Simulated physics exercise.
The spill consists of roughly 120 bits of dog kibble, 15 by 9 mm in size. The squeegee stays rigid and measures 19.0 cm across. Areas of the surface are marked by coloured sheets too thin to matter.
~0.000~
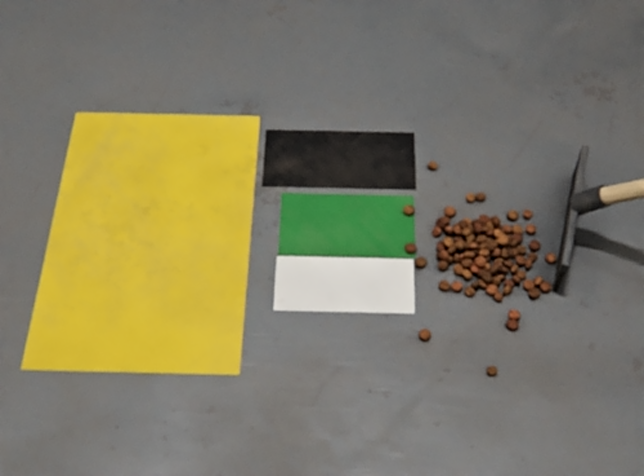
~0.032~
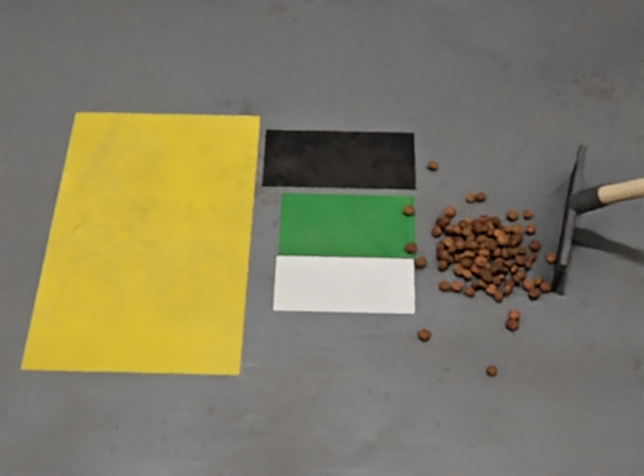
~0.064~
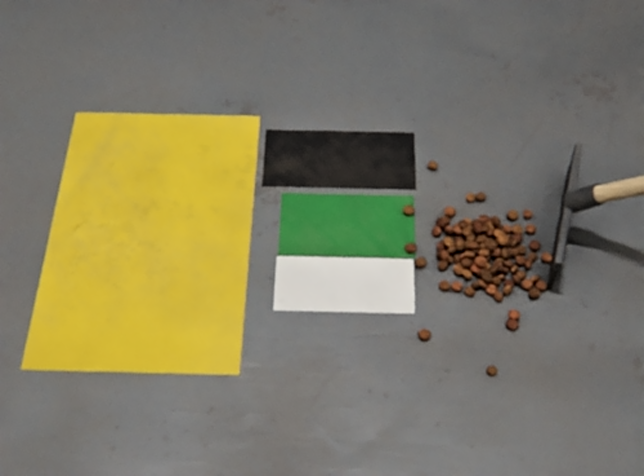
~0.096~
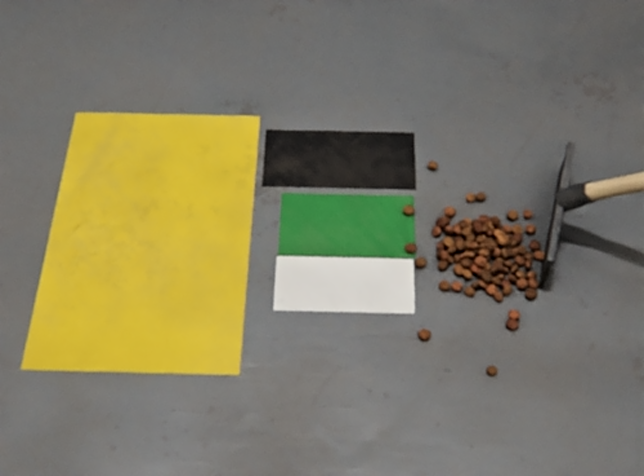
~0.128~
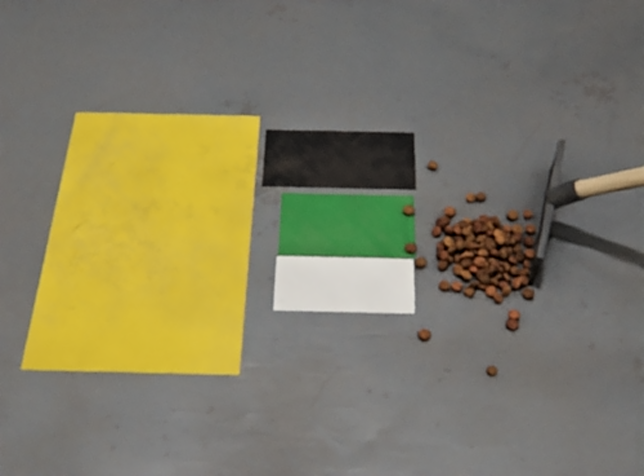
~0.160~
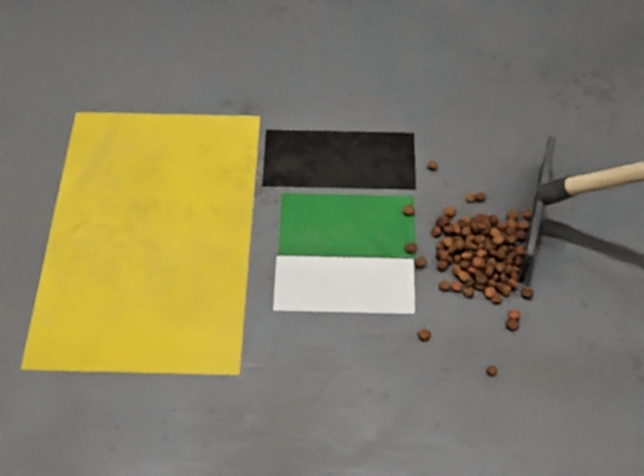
On a gray floor beside yellow, black, green and white mats, a wooden-handled squeegee moved a short way left into a loose pile of brown kibble, nudging the pieces along its right edge.
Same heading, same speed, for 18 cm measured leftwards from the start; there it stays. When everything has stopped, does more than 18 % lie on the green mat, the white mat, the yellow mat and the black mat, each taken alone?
Green mat: High; white mat: Low; yellow mat: Low; black mat: Low.
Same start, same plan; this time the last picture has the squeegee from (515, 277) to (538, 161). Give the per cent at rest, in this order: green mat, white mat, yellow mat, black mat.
Green mat: 35; white mat: 30; yellow mat: 0; black mat: 0.
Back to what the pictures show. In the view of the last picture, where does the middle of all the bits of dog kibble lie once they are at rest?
Close to (406, 232).
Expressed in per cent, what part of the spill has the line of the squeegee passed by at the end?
I'd say some 30 per cent.
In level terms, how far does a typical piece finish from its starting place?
It works out at some 10 centimetres.
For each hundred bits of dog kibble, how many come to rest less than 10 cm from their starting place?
My estimate is near 45 per cent.
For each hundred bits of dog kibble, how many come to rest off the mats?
Share at the end: Close to 40 %.
After 0.38 s, squeegee 13 cm from its start, spill 16 cm wide; green mat 5 %, off the mats 90 %.
After 0.59 s, squeegee 19 cm from its start, spill 18 cm wide; white mat 5 %, green mat 45 %, black mat 5 %, off the mats 45 %.
After 0.78 s, squeegee 19 cm from its start, spill 18 cm wide; white mat 5 %, green mat 45 %, black mat 5 %, off the mats 45 %.
At rest (1.3 s), white mat 5 %, green mat 50 %, black mat 5 %, yellow mat 0 %, off the mats 40 %.
